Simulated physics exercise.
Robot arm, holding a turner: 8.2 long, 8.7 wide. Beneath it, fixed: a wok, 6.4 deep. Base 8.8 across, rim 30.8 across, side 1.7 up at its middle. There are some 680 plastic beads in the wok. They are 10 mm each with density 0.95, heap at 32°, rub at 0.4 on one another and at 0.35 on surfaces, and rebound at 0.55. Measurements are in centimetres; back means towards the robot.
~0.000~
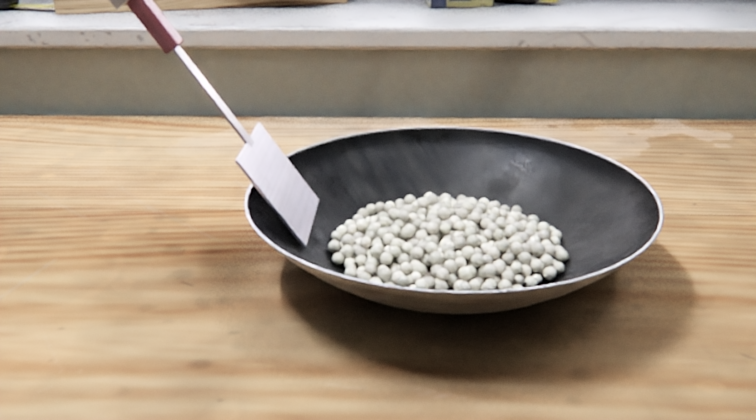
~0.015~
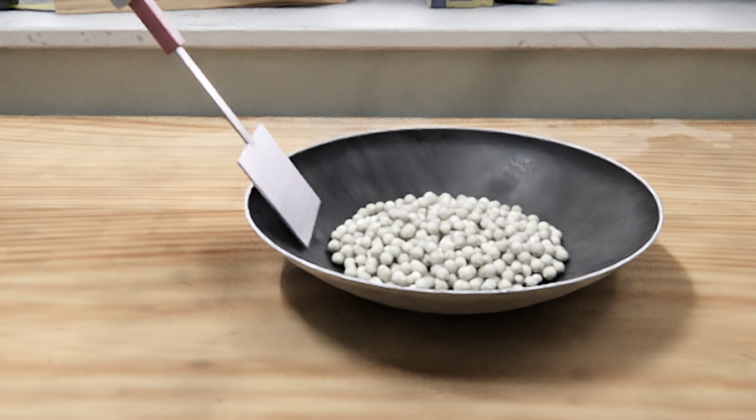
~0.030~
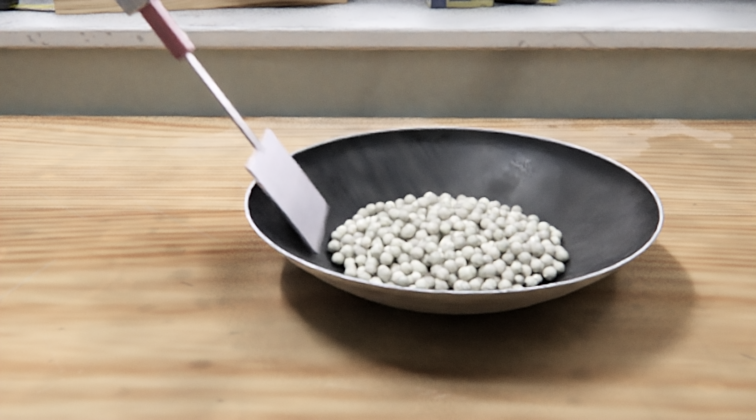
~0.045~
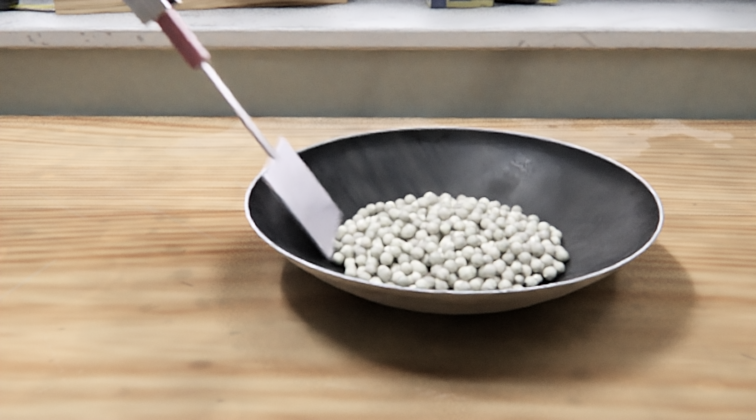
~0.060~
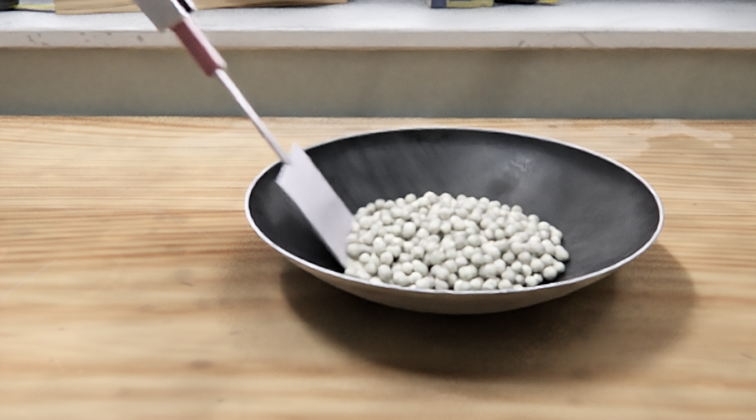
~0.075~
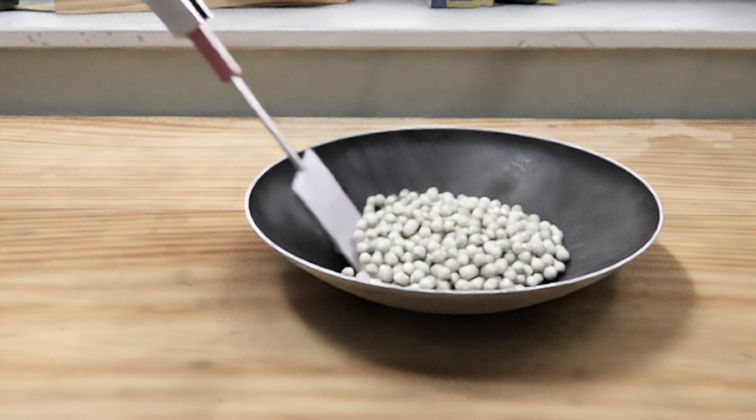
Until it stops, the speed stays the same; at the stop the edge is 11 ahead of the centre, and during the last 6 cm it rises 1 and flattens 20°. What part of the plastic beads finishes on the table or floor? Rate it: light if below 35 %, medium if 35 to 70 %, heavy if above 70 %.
Rating: Light.
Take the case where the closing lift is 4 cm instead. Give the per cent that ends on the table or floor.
Close to 25 in a hundred.
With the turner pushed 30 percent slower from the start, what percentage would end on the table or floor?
15 per cent, about.
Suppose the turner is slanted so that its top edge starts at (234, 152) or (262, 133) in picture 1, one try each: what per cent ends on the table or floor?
About 20% and 20%.
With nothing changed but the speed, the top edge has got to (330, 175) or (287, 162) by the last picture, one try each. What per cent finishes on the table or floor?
Estimates: Near 40 %, near 10 %.
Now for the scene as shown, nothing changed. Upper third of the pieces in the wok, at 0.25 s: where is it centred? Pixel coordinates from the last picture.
Centre: Roughly (575, 212) in the last picture.
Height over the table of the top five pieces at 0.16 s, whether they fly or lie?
They are near 4 cm up.
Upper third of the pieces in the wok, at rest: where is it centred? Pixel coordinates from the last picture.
It is centred near (582, 226) in the last view.
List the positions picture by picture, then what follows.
In the first frame, turner top edge at (248, 141), sloping 56°; upper third of the load around (451, 235), from x 335 to 560, top at y 200; 677 in the wok.
In the second frame, turner top edge at (250, 142), sloping 56°; upper third of the load around (451, 235), from x 335 to 560, top at y 200.
In the third frame, turner top edge at (259, 147), sloping 56°; upper third of the load around (451, 235), from x 335 to 560, top at y 200.
In the fourth frame, turner top edge at (273, 155), sloping 56°; upper third of the load around (451, 235), from x 335 to 560, top at y 200.
In the fifth frame, turner top edge at (288, 162), sloping 56°; upper third of the load around (449, 235), from x 340 to 560, top at y 200.
In the sixth frame, turner top edge at (302, 168), sloping 56°; upper third of the load around (448, 233), from x 340 to 565, top at y 195; 677 in the wok.
After 0.16 s, sloping 56°, highest piece 5 above the table; 677 in the wok.
After 0.25 s, sloping 52°, highest piece 7 above the table; 677 in the wok.
After 0.50 s, sloping 36°, highest piece 8 above the table; 496 in the wok, 161 on the table or floor, 20 on the blade or in flight.
After 1.55 s, sloping 36°, highest piece 7 above the table; 495 in the wok, 182 on the table or floor.
At rest, 495 in the wok, 182 on the table or floor. That is 27 % on the table or floor.
